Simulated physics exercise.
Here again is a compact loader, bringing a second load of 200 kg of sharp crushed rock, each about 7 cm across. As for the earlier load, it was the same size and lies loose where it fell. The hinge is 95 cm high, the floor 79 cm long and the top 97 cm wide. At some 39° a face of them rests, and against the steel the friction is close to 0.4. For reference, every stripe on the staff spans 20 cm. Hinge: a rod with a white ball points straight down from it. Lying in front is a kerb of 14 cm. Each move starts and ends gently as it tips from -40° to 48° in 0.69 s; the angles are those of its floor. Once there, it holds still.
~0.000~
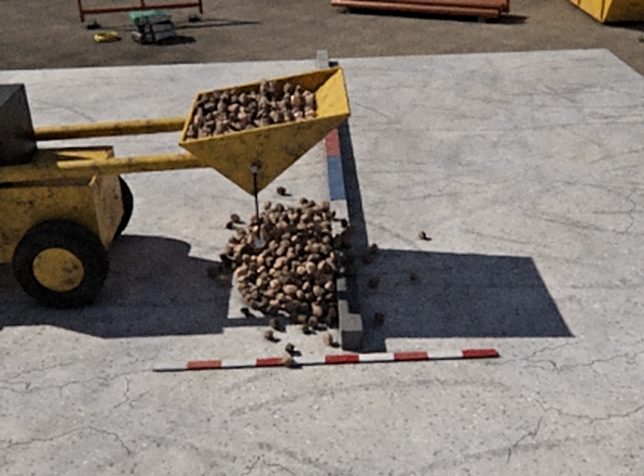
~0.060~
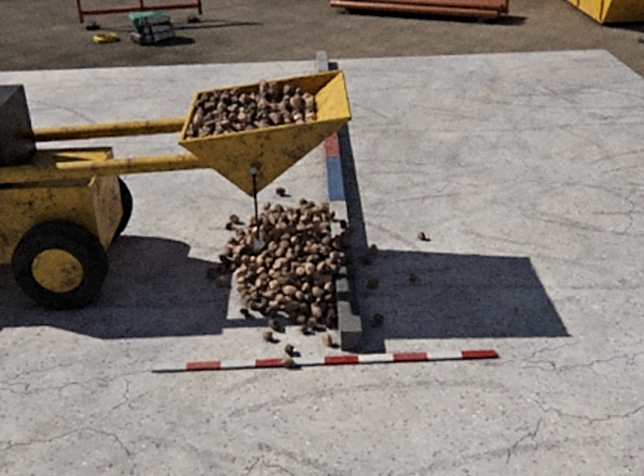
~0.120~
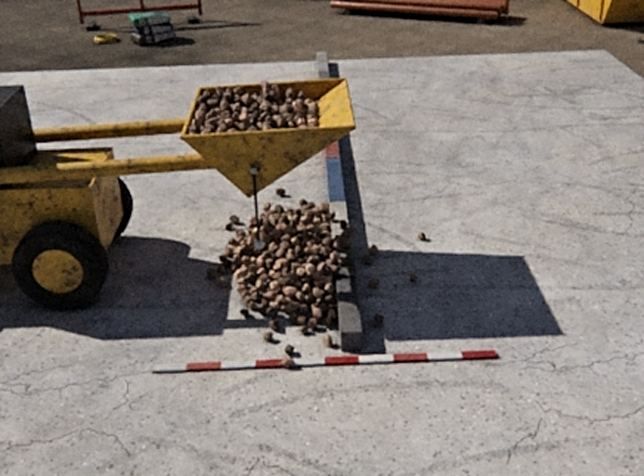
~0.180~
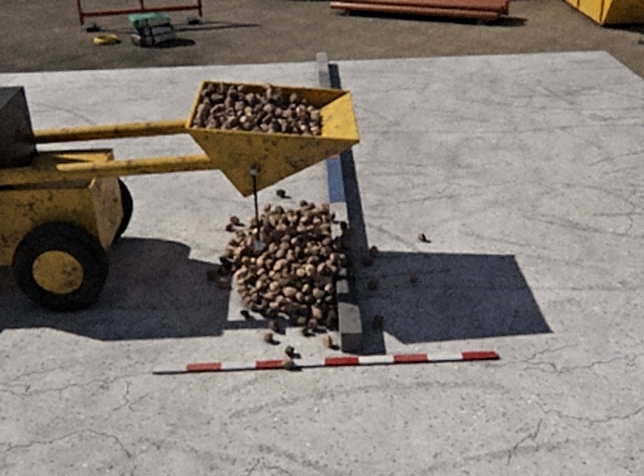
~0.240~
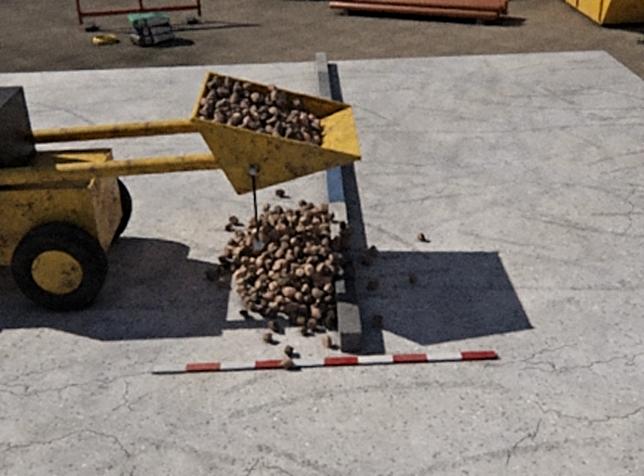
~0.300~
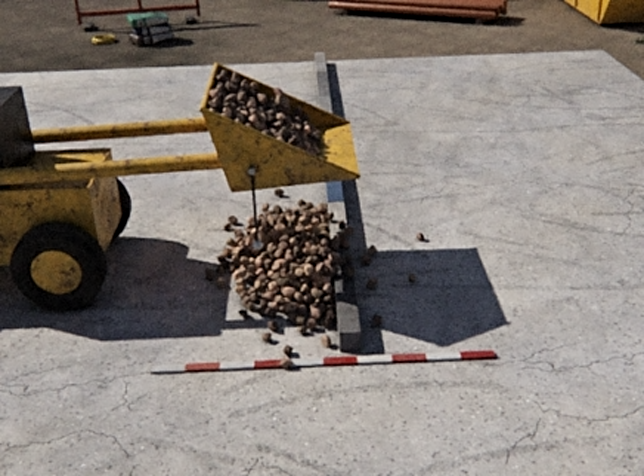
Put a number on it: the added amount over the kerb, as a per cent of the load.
62 percent, roughly.
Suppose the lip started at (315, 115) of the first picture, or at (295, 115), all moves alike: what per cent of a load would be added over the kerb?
25 % and 10 %.
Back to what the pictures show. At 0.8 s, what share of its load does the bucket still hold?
About 75 per cent is held.
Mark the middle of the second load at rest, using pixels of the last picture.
I'd say close to (364, 250).
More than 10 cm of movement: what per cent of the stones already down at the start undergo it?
I'd say roughly 0 per cent of them.
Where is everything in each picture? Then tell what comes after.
Lip at (350, 114), floor tilted -40°, highest stones at (267, 95). The earlier load is highest near (284, 228), 22 cm above ground level, 99 % on this side of the kerb, 1 % over the kerb, in the first frame.
Lip at (351, 118), floor tilted -38°, highest stones at (260, 99); the stones move at 0.2 m/s on average, in the second frame.
Lip at (355, 127), floor tilted -33°, highest stones at (233, 100); the stones move at 0.4 m/s on average, in the third frame.
Lip at (360, 141), floor tilted -25°, highest stones at (216, 95); the stones move at 0.5 m/s on average, in the fourth frame.
Lip at (361, 158), floor tilted -15°, highest stones at (216, 89); the stones move at 0.6 m/s on average, in the fifth frame.
The bucket is at -5°, its lip at (360, 177); the top of the load is at (224, 82); the stones move at 0.7 m/s on average, in the sixth frame.
After 0.5 s the floor is at 35°; in per cent of one load, 100 in the bucket, 99 on this side of the kerb, 1 over the kerb; the foremost stones are at (378, 265).
After 0.8 s the floor is at 48°; in per cent of one load, 73 in the bucket, 125 on this side of the kerb, 2 over the kerb; the foremost stones are at (379, 258).
After 1.1 s the floor is at 48°; in per cent of one load, 16 in the bucket, 138 on this side of the kerb, 46 over the kerb; the foremost stones are at (446, 259).
After 3.6 s the floor is at 48°; in per cent of one load, 1 in the bucket, 136 on this side of the kerb, 64 over the kerb; the foremost stones are at (518, 253). Net gain over the kerb, 62.
